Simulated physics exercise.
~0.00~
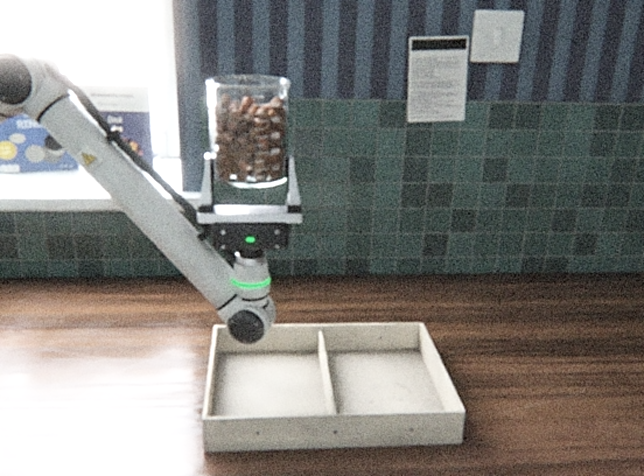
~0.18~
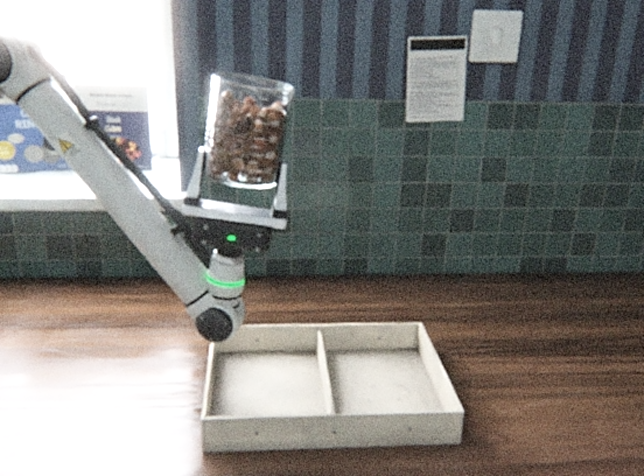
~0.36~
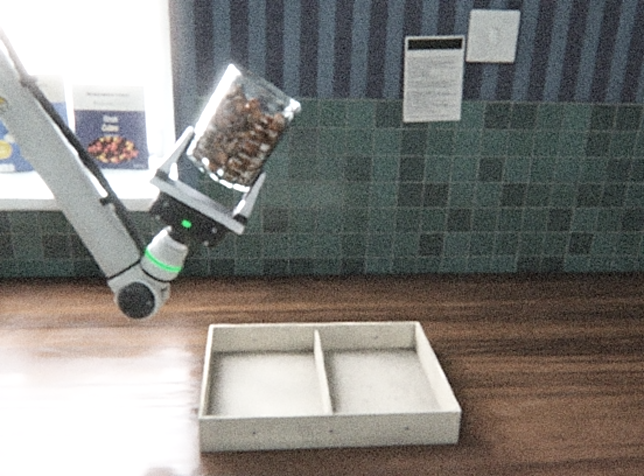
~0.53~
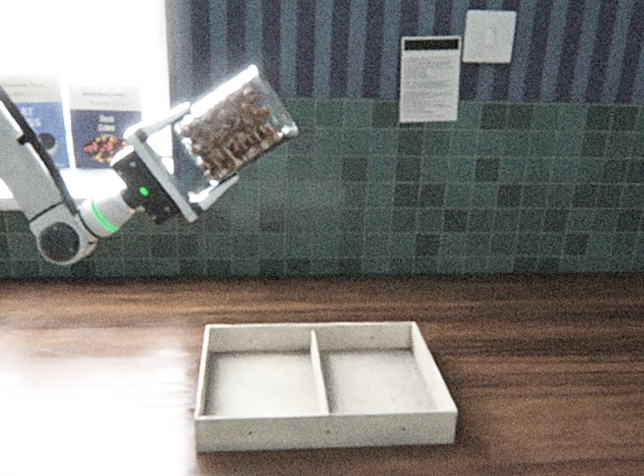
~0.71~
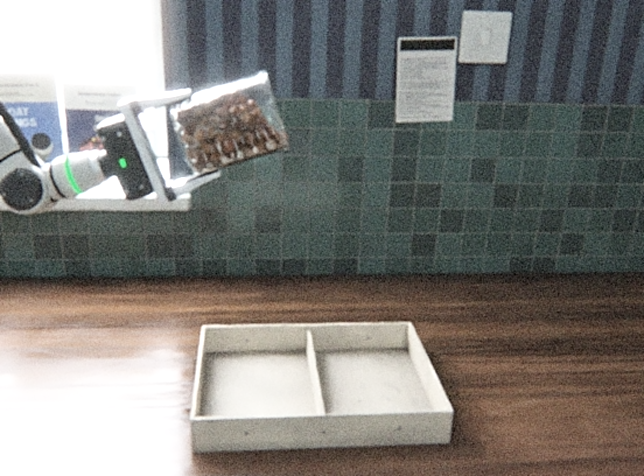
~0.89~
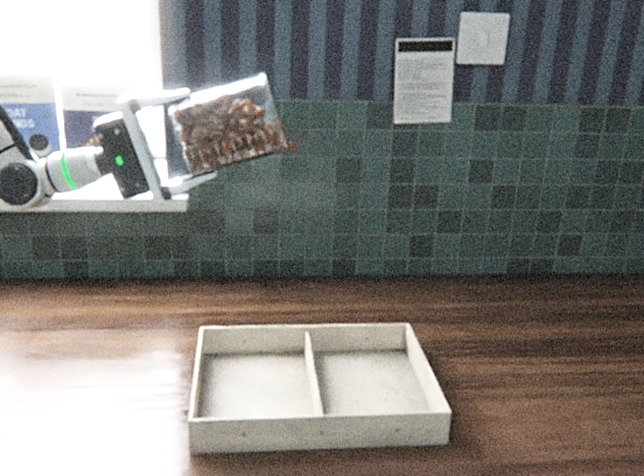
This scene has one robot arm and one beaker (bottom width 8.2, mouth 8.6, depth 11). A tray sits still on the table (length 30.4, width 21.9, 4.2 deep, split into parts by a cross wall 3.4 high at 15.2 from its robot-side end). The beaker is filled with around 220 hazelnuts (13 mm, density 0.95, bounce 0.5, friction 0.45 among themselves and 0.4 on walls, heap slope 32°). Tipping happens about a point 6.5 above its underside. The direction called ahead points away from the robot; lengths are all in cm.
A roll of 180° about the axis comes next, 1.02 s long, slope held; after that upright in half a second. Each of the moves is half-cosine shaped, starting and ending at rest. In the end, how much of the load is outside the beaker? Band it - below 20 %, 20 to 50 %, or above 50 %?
My answer is below 20 %.
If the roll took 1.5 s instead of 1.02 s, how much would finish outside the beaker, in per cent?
With that change you'd see near 15 per cent.
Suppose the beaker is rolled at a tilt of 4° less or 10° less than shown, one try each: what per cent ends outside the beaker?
Roughly 10 % on the first try and 0 % on the second.
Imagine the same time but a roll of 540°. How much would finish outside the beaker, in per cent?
Estimate: Near 15 %.
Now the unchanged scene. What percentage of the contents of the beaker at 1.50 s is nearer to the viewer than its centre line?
Roughly 40 per cent.
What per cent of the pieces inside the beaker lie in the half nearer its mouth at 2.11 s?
About 35 percent.
After 1.50 s, tipped 73°, highest piece 40 above the table; 213 in the beaker, 2 in the far-side part, 1 in the robot-side part, 3 in flight or on a rim.
After 2.11 s, tipped 49°, highest piece 39 above the table; 192 in the beaker, 16 in the far-side part, 4 in the robot-side part, 7 in flight or on a rim.
After 2.61 s, upright, highest piece 41 above the table; 192 in the beaker, 23 in the far-side part, 4 in the robot-side part.
After 3.31 s, upright, highest piece 41 above the table; 192 in the beaker, 23 in the far-side part, 4 in the robot-side part.
In the end, 192 in the beaker, 23 in the far-side part, 4 in the robot-side part. That is 12 % outside the beaker.
